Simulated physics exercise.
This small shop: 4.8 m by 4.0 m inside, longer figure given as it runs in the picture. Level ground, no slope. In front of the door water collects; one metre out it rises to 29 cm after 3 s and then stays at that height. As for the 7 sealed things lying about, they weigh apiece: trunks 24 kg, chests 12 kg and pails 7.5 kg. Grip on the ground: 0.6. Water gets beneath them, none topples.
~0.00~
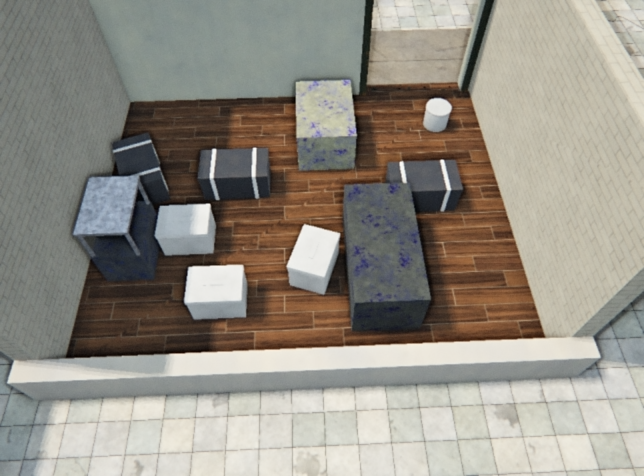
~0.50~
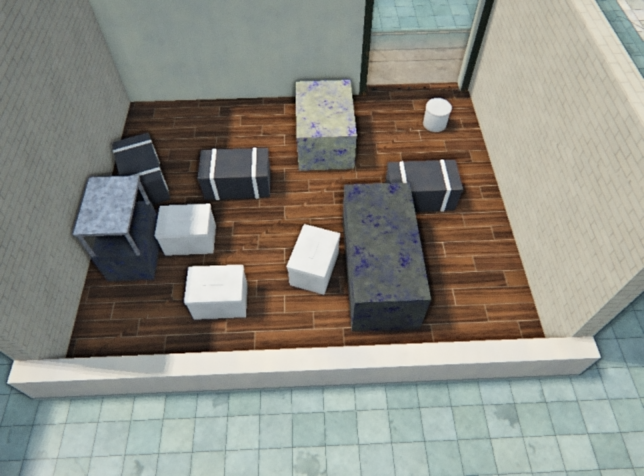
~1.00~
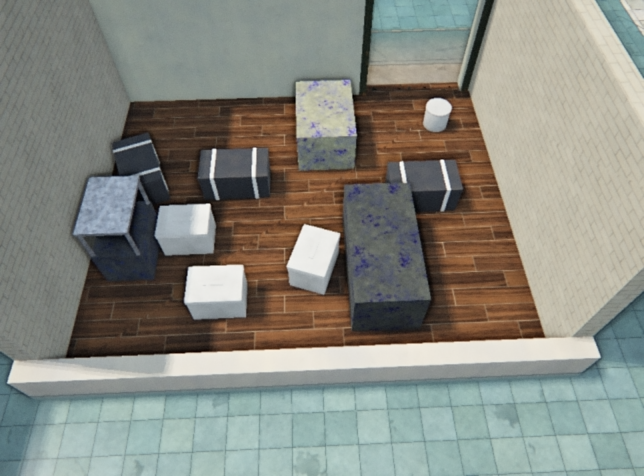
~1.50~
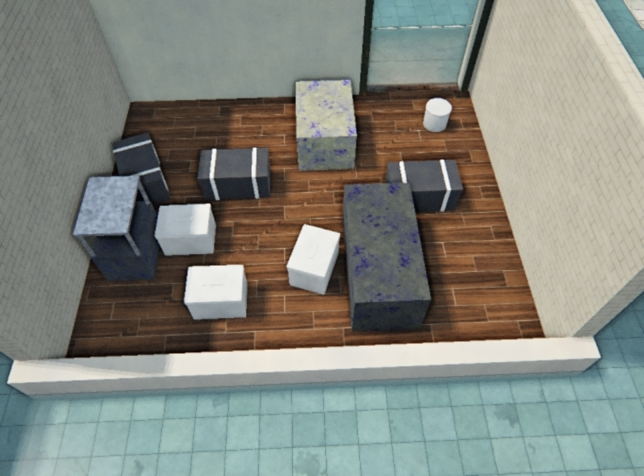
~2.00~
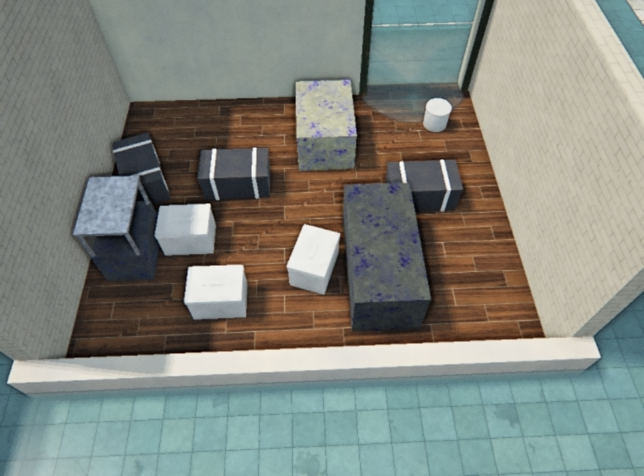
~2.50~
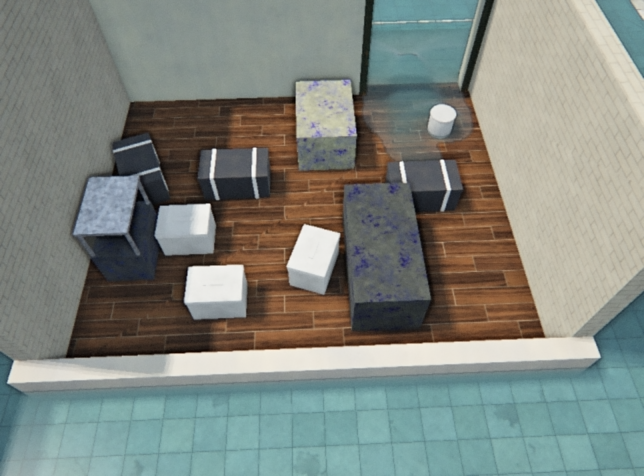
A small shop with a wooden floor, scattered with blocks and dark trunks, stood still while water covered the tiles outside, then water spread in through the back doorway and nudged a white pail slightly.
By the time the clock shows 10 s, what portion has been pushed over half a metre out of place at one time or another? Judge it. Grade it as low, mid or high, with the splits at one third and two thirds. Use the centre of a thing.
Grade: High, two thirds or more.
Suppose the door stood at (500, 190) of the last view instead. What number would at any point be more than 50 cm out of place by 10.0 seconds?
Result: 4 of them.
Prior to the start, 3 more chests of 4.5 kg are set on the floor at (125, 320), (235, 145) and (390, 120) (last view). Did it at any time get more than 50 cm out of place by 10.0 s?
In order: Below the mark, below the mark, above the mark.
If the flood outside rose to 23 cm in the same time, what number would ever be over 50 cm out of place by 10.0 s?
That would give 3.
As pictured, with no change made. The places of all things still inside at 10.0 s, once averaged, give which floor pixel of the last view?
They average out to somewhere around (269, 242).
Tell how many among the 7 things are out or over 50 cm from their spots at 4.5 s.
The number comes to 2.
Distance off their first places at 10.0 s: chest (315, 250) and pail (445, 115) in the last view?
Net displacement, in order: 20 cm; 300 cm.
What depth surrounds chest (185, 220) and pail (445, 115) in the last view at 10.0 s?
Around 9 cm and 26 cm.
After 3.5 s 1 of 7 are over 50 cm from their spots; 0 afloat.
After 4.5 s 2 of 7 are over 50 cm from their spots; 0 afloat.
After 7.0 s 2 of 7 are over 50 cm from their spots; 3 afloat.
After 10.0 s 6 of 7 are over 50 cm from their spots, and 6 have been at some point; 5 afloat.
